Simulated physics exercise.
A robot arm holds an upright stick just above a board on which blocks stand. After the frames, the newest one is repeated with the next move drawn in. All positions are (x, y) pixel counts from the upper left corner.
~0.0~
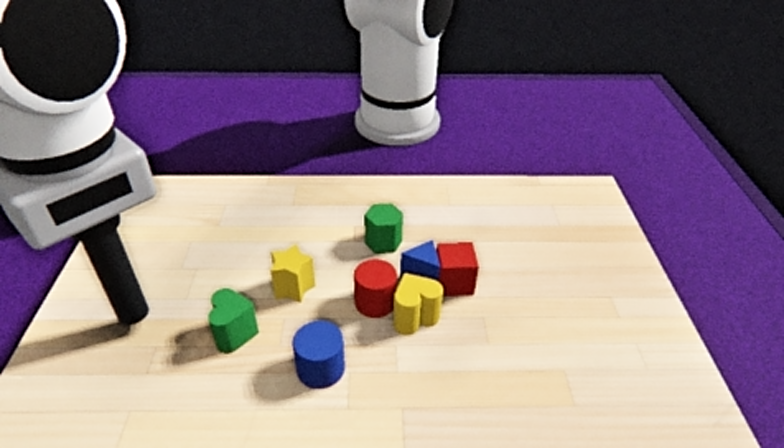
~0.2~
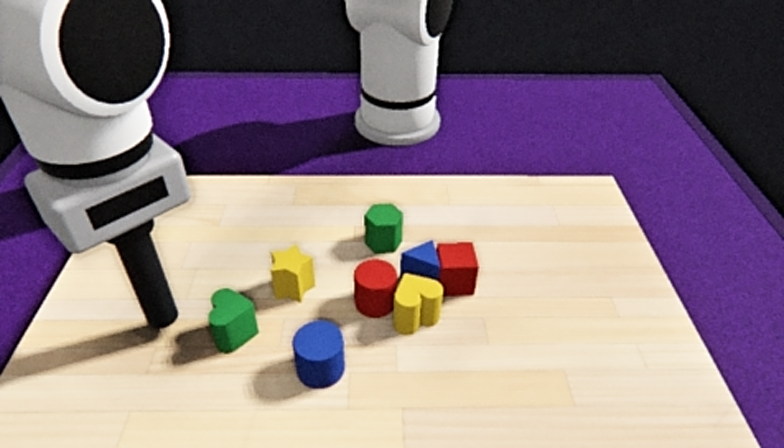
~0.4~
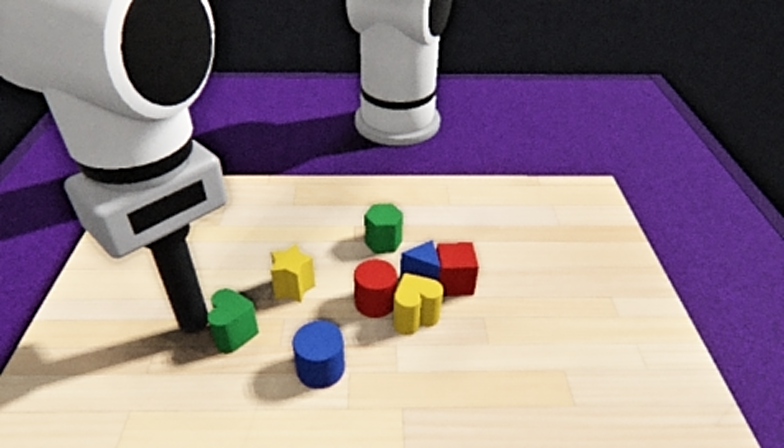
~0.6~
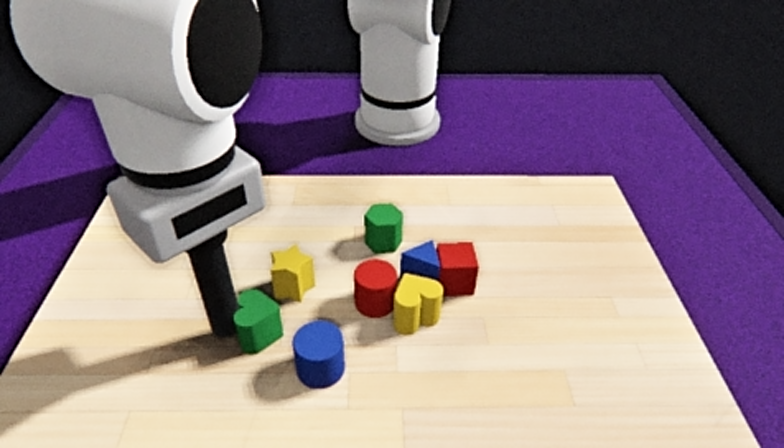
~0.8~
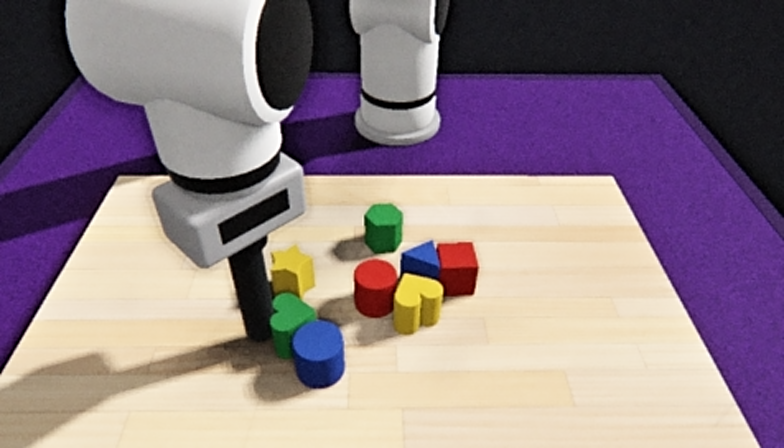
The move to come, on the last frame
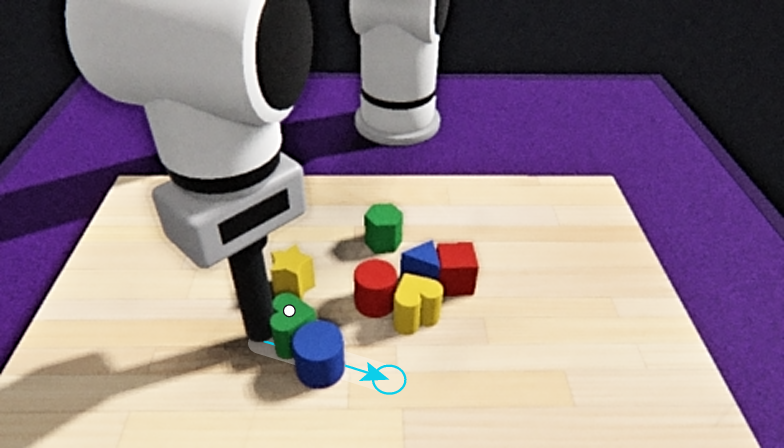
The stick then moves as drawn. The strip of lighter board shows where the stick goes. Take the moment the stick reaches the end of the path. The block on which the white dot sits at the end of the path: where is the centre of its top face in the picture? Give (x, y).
At pixel (352, 311).
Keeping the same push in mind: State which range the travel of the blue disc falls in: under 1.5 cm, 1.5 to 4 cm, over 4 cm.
The answer here is over 4 cm.
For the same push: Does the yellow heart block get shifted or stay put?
It keeps its spot.
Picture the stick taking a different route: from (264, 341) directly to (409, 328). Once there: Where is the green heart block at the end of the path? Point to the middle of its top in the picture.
The point I'd pick in the picture is (433, 316).
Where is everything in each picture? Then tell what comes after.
In the first frame, lower end of the stick (134, 314), tops of blocks, green heart block (227, 305), blue disc (318, 339), yellow heart block (417, 289).
In the second frame, stick (163, 318), blocks as before.
In the third frame, stick (194, 322), blocks as before.
In the fourth frame, stick (227, 326), green heart block (254, 307).
In the fifth frame, stick (261, 330), green heart block (289, 311), blue disc (318, 339), yellow heart block (417, 289).
The drawn path runs from (264, 341) to (389, 379); the dot is on the green heart block.
What follows on the original path. One third of the way, stick (303, 342); green heart block (329, 312), turned 25° anticlockwise; blue disc (347, 349).
Two thirds of the way, stick (346, 355); green heart block (352, 311), turned 75° anticlockwise; blue disc (374, 362).
At the end, stick (389, 369); green heart block (352, 311), turned 75° anticlockwise; blue disc (407, 386); yellow heart block not moved.
